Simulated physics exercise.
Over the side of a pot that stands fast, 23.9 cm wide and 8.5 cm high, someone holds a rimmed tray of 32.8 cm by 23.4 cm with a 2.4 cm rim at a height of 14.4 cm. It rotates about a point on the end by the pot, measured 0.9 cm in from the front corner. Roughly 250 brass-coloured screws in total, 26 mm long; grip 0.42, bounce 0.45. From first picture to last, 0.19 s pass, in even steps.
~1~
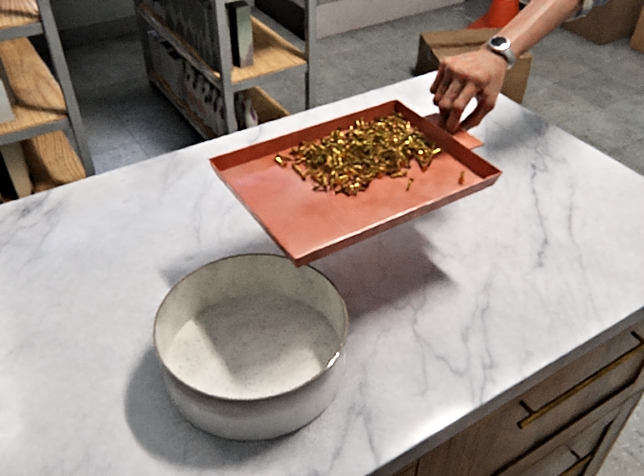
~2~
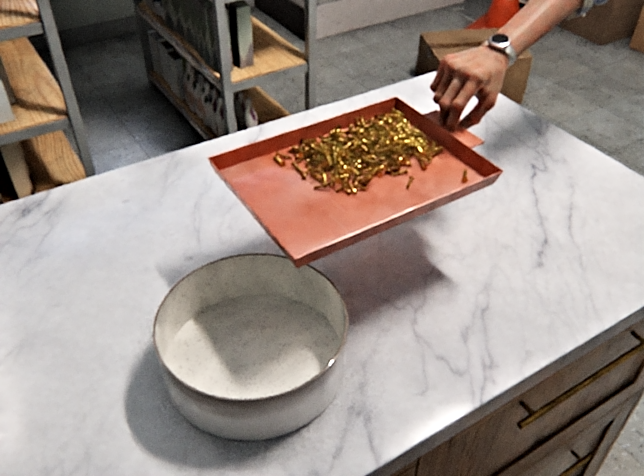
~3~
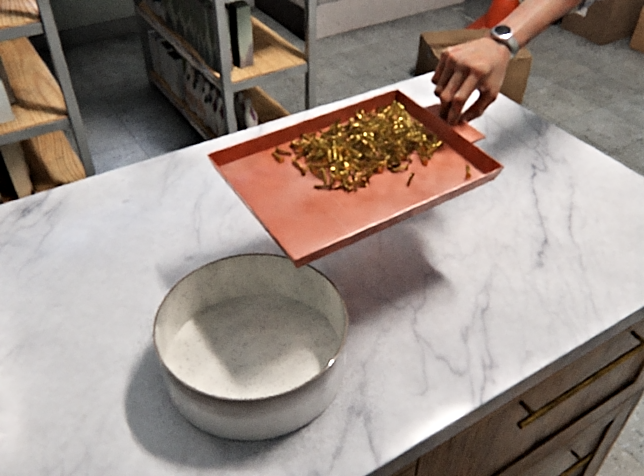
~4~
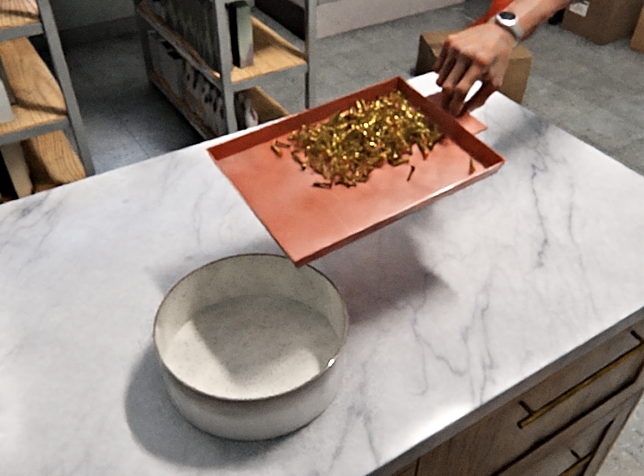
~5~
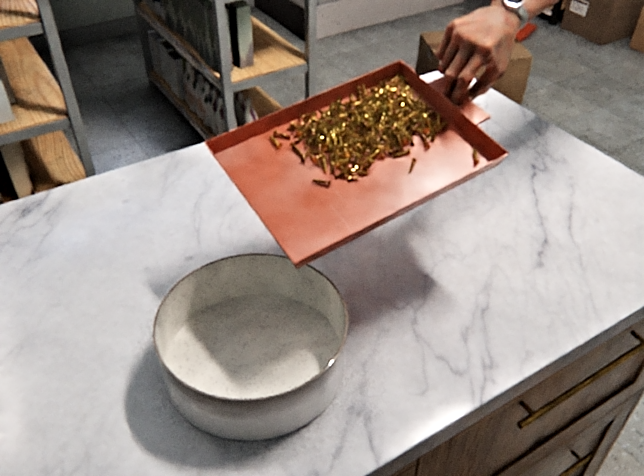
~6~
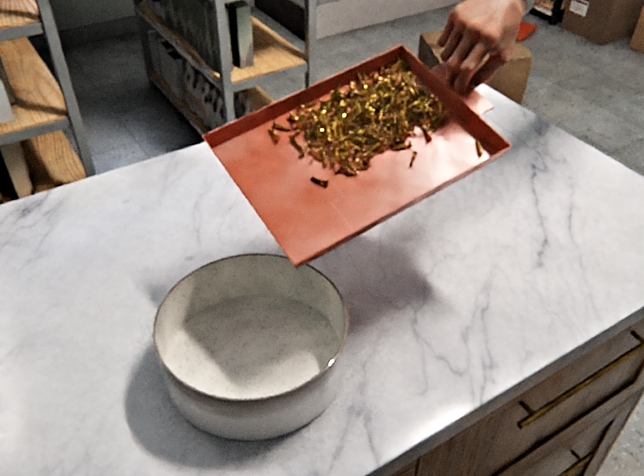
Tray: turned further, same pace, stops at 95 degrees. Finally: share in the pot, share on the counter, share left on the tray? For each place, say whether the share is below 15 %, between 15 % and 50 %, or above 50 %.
Pot: Above 50 %; counter: Between 15 % and 50 %; tray: Below 15 %.
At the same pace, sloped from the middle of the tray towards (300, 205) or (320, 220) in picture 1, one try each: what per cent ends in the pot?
The share comes to about 60 in a hundred, then about 100 in a hundred.
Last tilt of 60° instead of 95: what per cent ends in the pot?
Then about 70 per cent.
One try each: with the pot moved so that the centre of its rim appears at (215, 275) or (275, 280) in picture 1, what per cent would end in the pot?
Roughly 0 and 35 percent.
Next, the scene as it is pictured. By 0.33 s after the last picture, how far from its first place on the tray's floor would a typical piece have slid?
Displacement on the tray: Roughly 7 cm.
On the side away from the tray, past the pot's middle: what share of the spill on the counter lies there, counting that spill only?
Estimate: Roughly 50 per cent of the pieces.
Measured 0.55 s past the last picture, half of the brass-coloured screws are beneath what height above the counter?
Roughly 16 cm.
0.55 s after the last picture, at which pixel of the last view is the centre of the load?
The load's centre is near (320, 293) at that time.
Then, 0.33 s after the last picture, tilt 54 degrees; the tray holds 100 %, the pot 0 %.
Then, 0.55 s after the last picture, tilt 80 degrees; the tray holds 45 %, the pot 15 %.
Then, 0.88 s after the last picture, tilt 95 degrees; the tray holds 0 %, the pot 75 %.
In the end, pot 75 %, counter 25 %, tray 0 %.
